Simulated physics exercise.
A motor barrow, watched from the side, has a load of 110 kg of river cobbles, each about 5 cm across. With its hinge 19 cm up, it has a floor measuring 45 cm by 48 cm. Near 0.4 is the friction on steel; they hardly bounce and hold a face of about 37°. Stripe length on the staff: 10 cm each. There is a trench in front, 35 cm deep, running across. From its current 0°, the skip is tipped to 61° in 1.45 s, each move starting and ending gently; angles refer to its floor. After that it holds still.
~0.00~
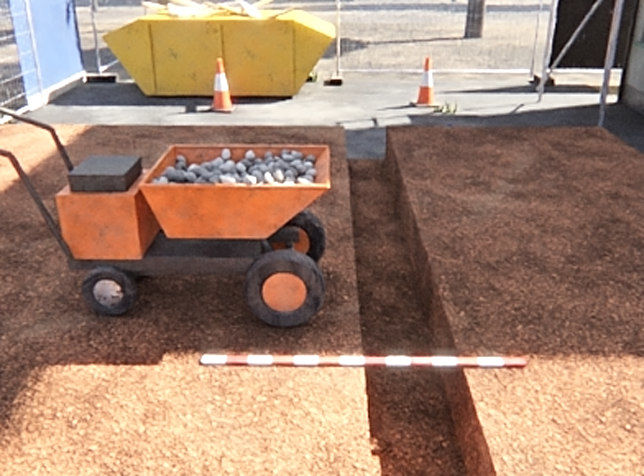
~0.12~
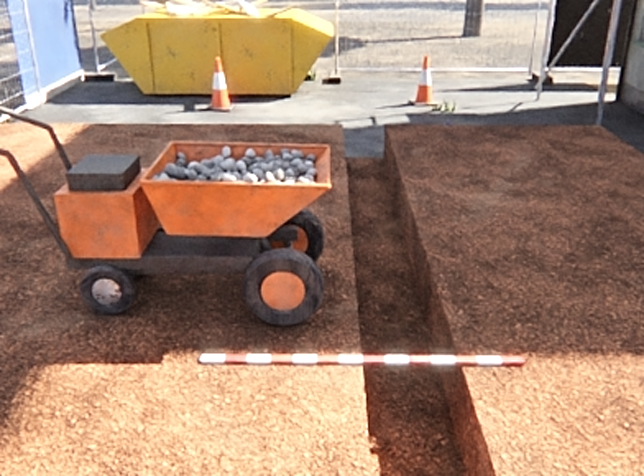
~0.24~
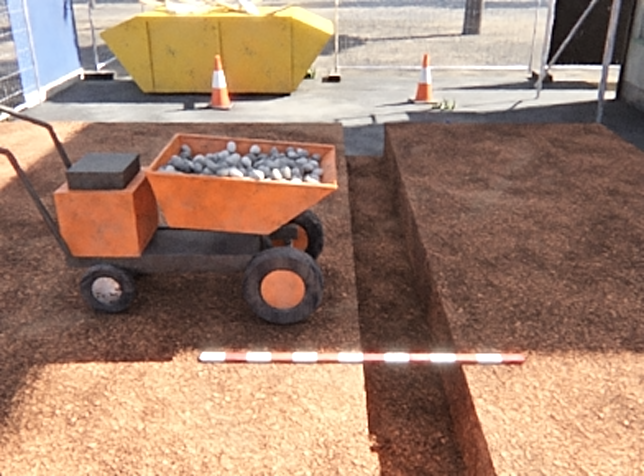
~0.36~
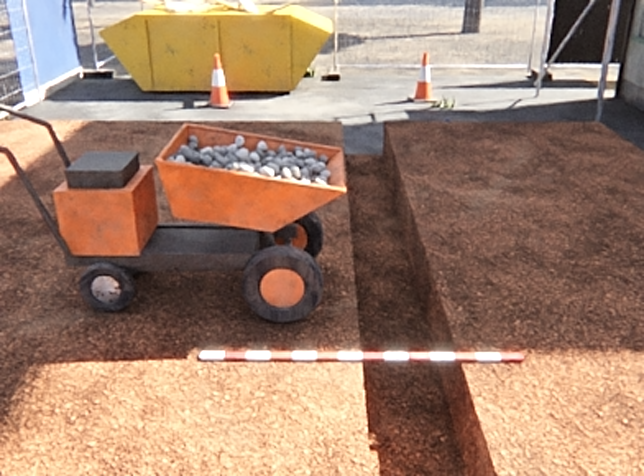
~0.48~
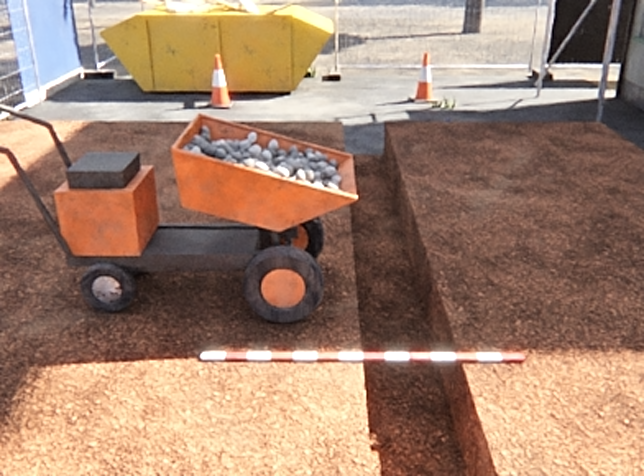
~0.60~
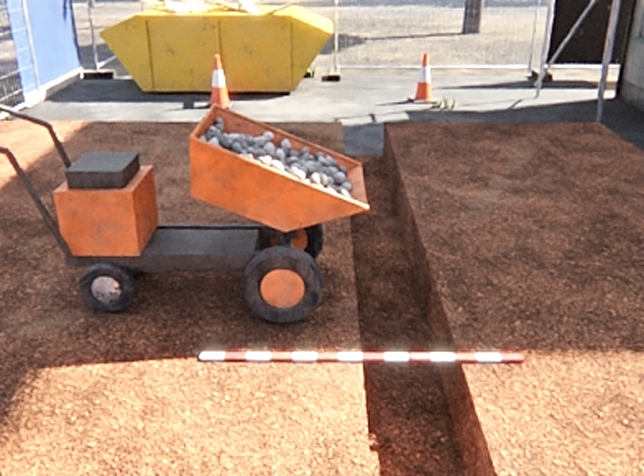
Fenced building site, an orange motor barrow beside a trench steadily tilting its skip of grey cobbles down towards the right.
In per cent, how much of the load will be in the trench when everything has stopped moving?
Around 72 per cent of it.
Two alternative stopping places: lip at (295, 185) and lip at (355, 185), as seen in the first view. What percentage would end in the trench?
100 %, then 45 %.
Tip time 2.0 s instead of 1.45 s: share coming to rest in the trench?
It would be near 80 percent.
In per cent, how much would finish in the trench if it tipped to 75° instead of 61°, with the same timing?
Trench share: Approx. 75%.
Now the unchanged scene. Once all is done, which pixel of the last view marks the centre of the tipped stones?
Around (420, 335).
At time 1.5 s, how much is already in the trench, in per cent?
25 per cent or so by then.
After 1.1 s the floor is at 52°; 100 % in the skip; the foremost stones are at (387, 226).
After 1.5 s the floor is at 61°; 67 % in the skip, 26 % in the trench, 7 % past the trench; the foremost stones are at (469, 291).
After 1.9 s the floor is at 61°; 32 % in the skip, 44 % in the trench, 24 % past the trench; the foremost stones are at (537, 289).
After 3.8 s the floor is at 61°; 0 % in the skip, 72 % in the trench, 28 % past the trench; the foremost stones are at (580, 280).
